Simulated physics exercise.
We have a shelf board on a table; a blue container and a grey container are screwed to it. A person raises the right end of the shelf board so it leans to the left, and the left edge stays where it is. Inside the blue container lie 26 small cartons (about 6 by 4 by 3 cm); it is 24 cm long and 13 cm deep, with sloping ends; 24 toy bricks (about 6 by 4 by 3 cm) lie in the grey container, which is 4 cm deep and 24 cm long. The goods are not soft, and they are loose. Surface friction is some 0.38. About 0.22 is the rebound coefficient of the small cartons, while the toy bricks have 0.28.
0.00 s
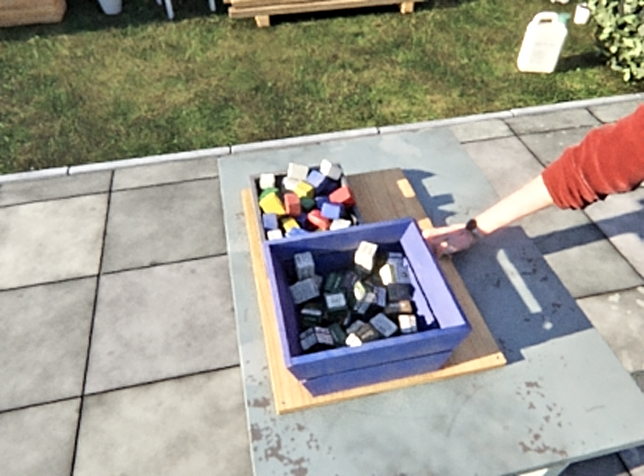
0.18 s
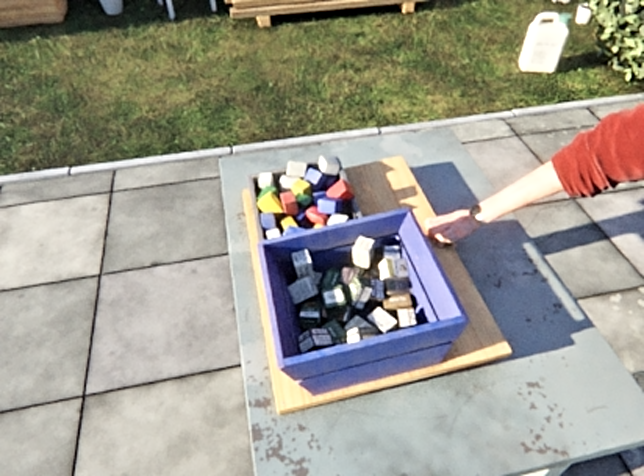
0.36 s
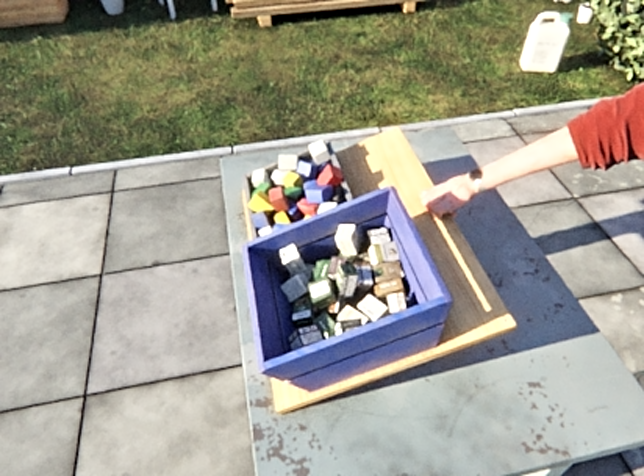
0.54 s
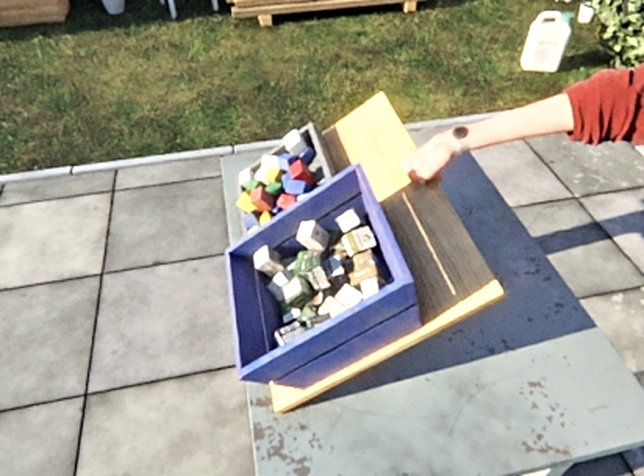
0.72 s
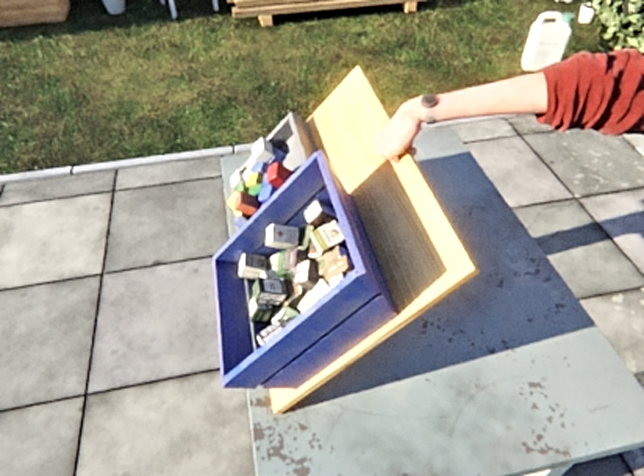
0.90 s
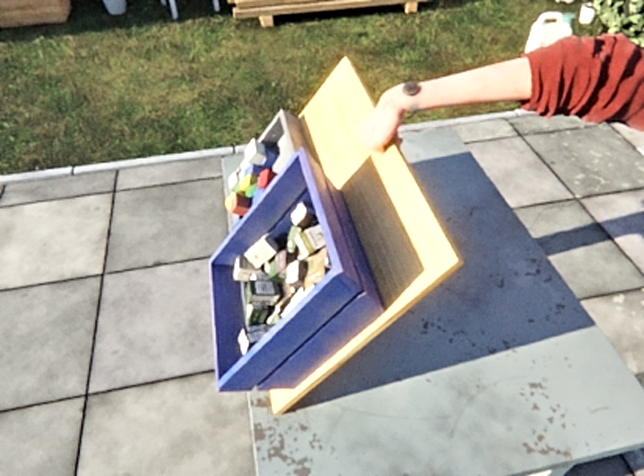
On a patio table beside a lawn, a hand lifted the right side of a board steadily until it leaned steeply left, carrying a blue container of small boxes and a grey one of colourful blocks.
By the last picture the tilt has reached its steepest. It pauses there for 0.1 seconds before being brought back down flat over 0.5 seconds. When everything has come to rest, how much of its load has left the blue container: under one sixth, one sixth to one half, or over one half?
Below one sixth.
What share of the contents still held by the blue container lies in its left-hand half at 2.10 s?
80 percent, give or take.
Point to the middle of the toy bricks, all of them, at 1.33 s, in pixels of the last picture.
Centre approx. at (287, 212).
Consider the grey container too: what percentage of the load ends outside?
Grey container: 0%.
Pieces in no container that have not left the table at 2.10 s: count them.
About 1 of them.
After 1.09 s, tilt 47°; blue container 26 in, 0 out and grey container 24 in, 0 out.
After 1.33 s, tilt 14°; blue container 25 in, 1 out and grey container 24 in, 0 out.
After 1.67 s, tilt 0°; blue container 25 in, 1 out and grey container 24 in, 0 out.
Outcome (at 2.10 s), blue container 25 in, 1 out and grey container 24 in, 0 out. Asked share, 1 of 26, 4 per cent.
